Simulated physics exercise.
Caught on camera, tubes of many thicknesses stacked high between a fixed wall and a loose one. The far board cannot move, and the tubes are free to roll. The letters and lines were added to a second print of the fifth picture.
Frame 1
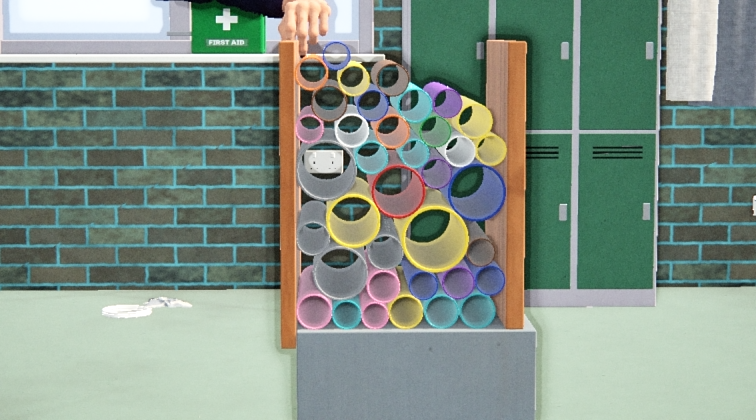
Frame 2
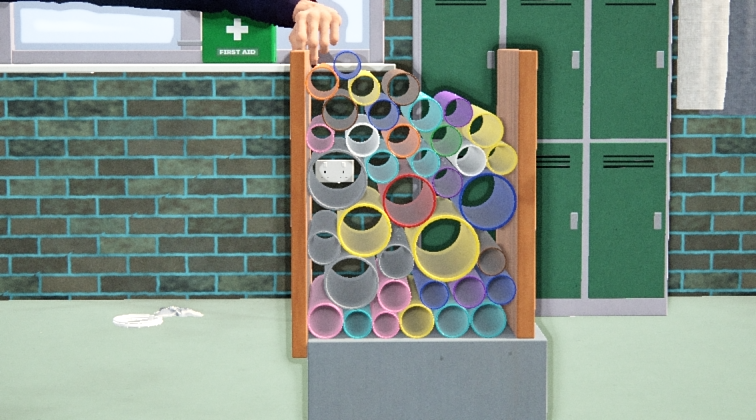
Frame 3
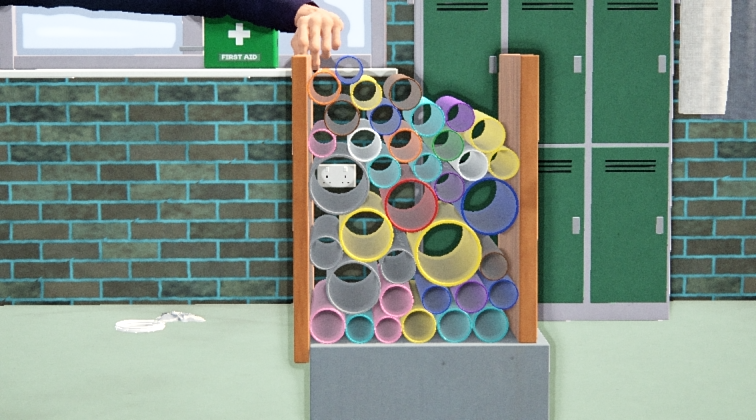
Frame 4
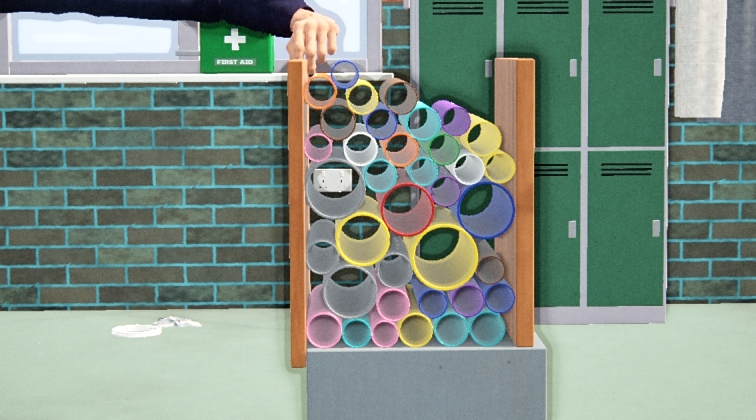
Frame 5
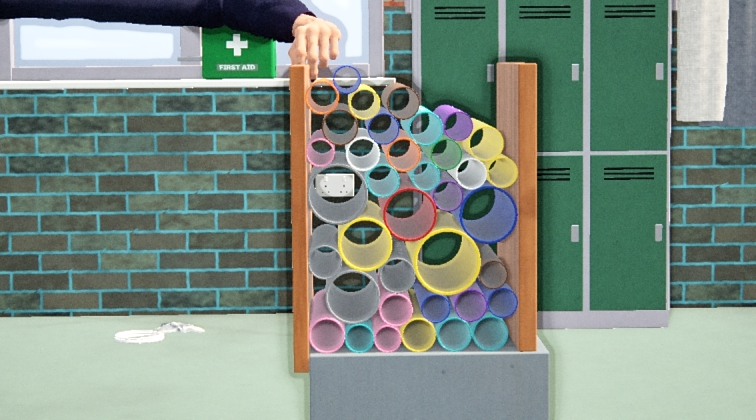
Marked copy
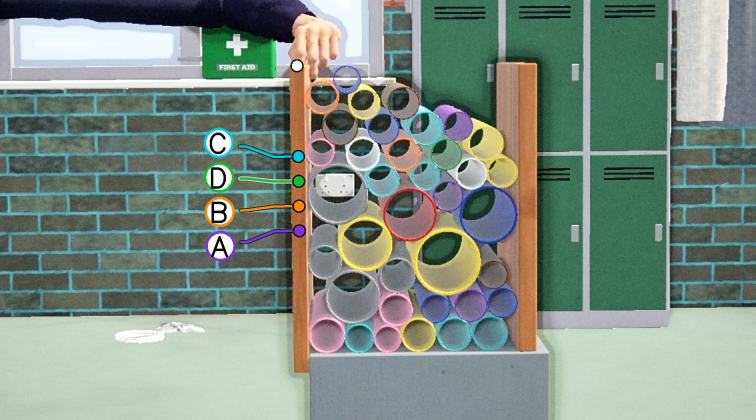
In a locker room, a hand rests atop a board beside stacked colourful tubes that barely move.
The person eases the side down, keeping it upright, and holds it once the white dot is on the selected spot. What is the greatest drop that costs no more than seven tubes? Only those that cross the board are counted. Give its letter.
A is the limit.
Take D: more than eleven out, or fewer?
At D, fewer than eleven.
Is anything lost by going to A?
Yes.
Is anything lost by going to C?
At C: Yes.
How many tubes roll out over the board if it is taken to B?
At B the number is five.
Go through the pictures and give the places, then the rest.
The first frame shows a brown tube (393, 80); side board (291, 183); a pink tube (314, 311).
The second frame shows a pink tube (325, 321); a turquoise tube (488, 320).
The third frame shows a purple tube (471, 297); a brown tube (494, 266).
The fourth frame shows a purple tube (446, 191); an orange tube (401, 150).
The fifth frame shows a yellow tube (502, 172); a brown tube (404, 103); side board (303, 207).
On the copy, A at (300, 231); B at (299, 206); C at (298, 157); D at (299, 181); the white dot at (297, 66).
On A. First, top of the board (306, 135).
Then, top of the board (307, 214).
Finally, top of the board (307, 230), five out over the board.
By contrast, B five out over the board; C two out over the board; D five out over the board.
